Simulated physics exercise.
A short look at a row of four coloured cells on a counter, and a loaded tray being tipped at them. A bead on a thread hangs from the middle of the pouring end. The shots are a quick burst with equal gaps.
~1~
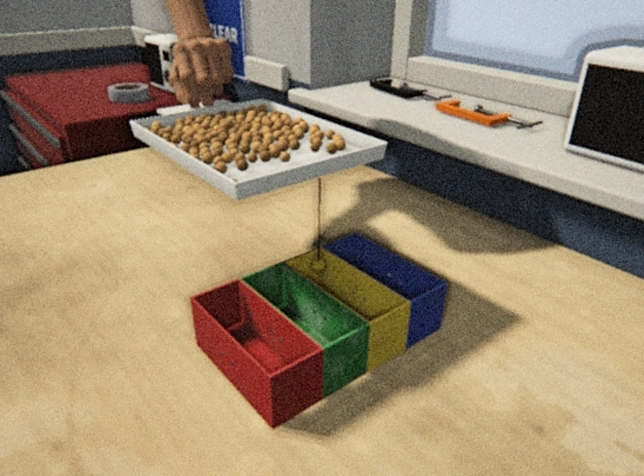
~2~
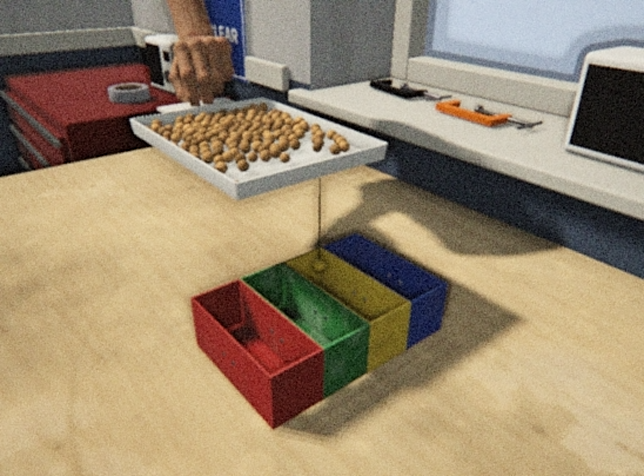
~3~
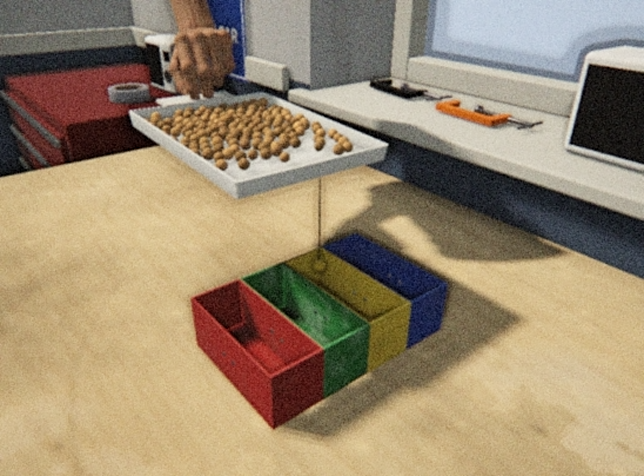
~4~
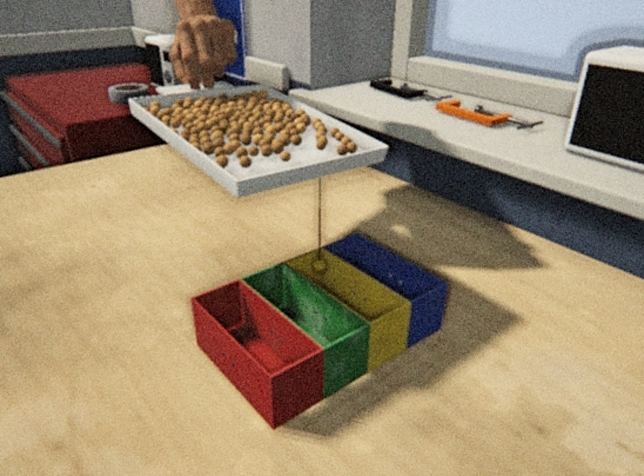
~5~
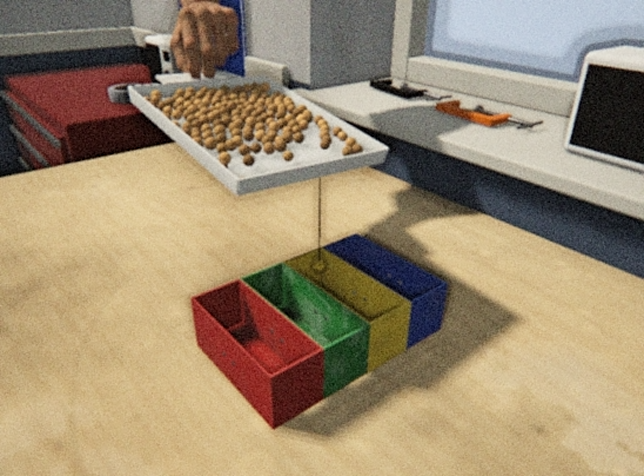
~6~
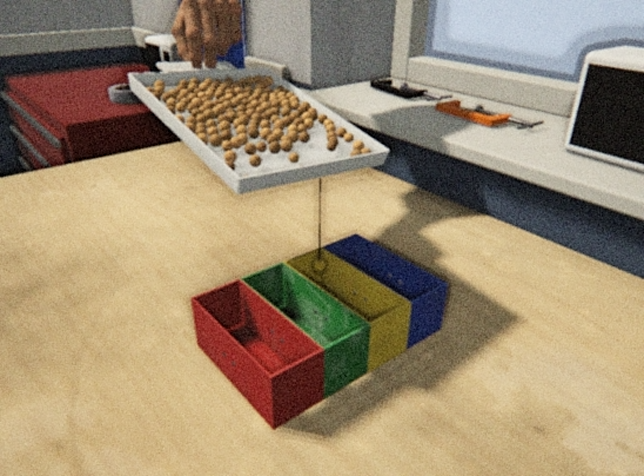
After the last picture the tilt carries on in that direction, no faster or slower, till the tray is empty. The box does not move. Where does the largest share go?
Most goes to the blue cell.
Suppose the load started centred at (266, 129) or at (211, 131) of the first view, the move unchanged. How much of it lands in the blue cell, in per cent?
Near 50 % and 50 %.
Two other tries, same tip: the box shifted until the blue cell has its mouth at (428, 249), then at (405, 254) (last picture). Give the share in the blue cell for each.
The first gives 10 %, the second 30 %.
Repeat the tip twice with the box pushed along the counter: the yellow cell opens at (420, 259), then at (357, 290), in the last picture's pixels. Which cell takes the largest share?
First that green cell, then the blue one.
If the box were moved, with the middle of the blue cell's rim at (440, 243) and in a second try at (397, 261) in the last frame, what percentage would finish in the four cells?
Near 90 % and 90 %.
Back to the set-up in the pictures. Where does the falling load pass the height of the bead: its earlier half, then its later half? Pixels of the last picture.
Early half (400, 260), late half (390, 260).
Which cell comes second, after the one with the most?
Next in line is the yellow one.
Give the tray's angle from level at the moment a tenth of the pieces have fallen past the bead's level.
At some 80 degrees.
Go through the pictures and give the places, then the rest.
In the first frame, corners of the pouring end at (236, 182) and (384, 142), level; middle of the load at (234, 133), round wooden beads; bead on its thread at (319, 265); red cell at (297, 383); green cell at (346, 356); yellow cell at (388, 332); blue cell at (426, 311).
In the second frame, corners of the pouring end at (236, 182) and (384, 143), level; middle of the load at (234, 132).
In the third frame, corners of the pouring end at (237, 181) and (385, 144), tipped barely, lowest at the right corner; middle of the load at (234, 128), a stray few on the move.
In the fourth frame, corners of the pouring end at (238, 179) and (385, 146), tipped a little, lowest at the right corner; middle of the load at (235, 121), a small part on the move.
In the fifth frame, corners of the pouring end at (239, 178) and (386, 148), tipped a little, lowest at the right corner; middle of the load at (237, 115), a small part on the move.
In the sixth frame, corners of the pouring end at (240, 177) and (387, 150), tipped a little, lowest at the right corner; middle of the load at (242, 111), nearly all on the move; red cell at (298, 384); green cell at (347, 357); yellow cell at (389, 333); blue cell at (427, 312).
Soon, tray tipped steeply; nearly all on the tray; a stray few in the blue cell; a stray few falling or outside the box.
A while on, tray tipped right over; about a quarter on the tray; about a quarter in the blue cell; a small part in the yellow cell; a small part in the green cell; about a quarter falling or outside the box.
Towards the end, tray tipped past a quarter turn; about half in the blue cell; about a quarter in the yellow cell; a small part in the green cell; about a quarter falling or outside the box.
Finally, tray tipped past a quarter turn; about half in the blue cell; about a quarter in the yellow cell; a small part in the green cell; none in the red cell; about a quarter outside the box.
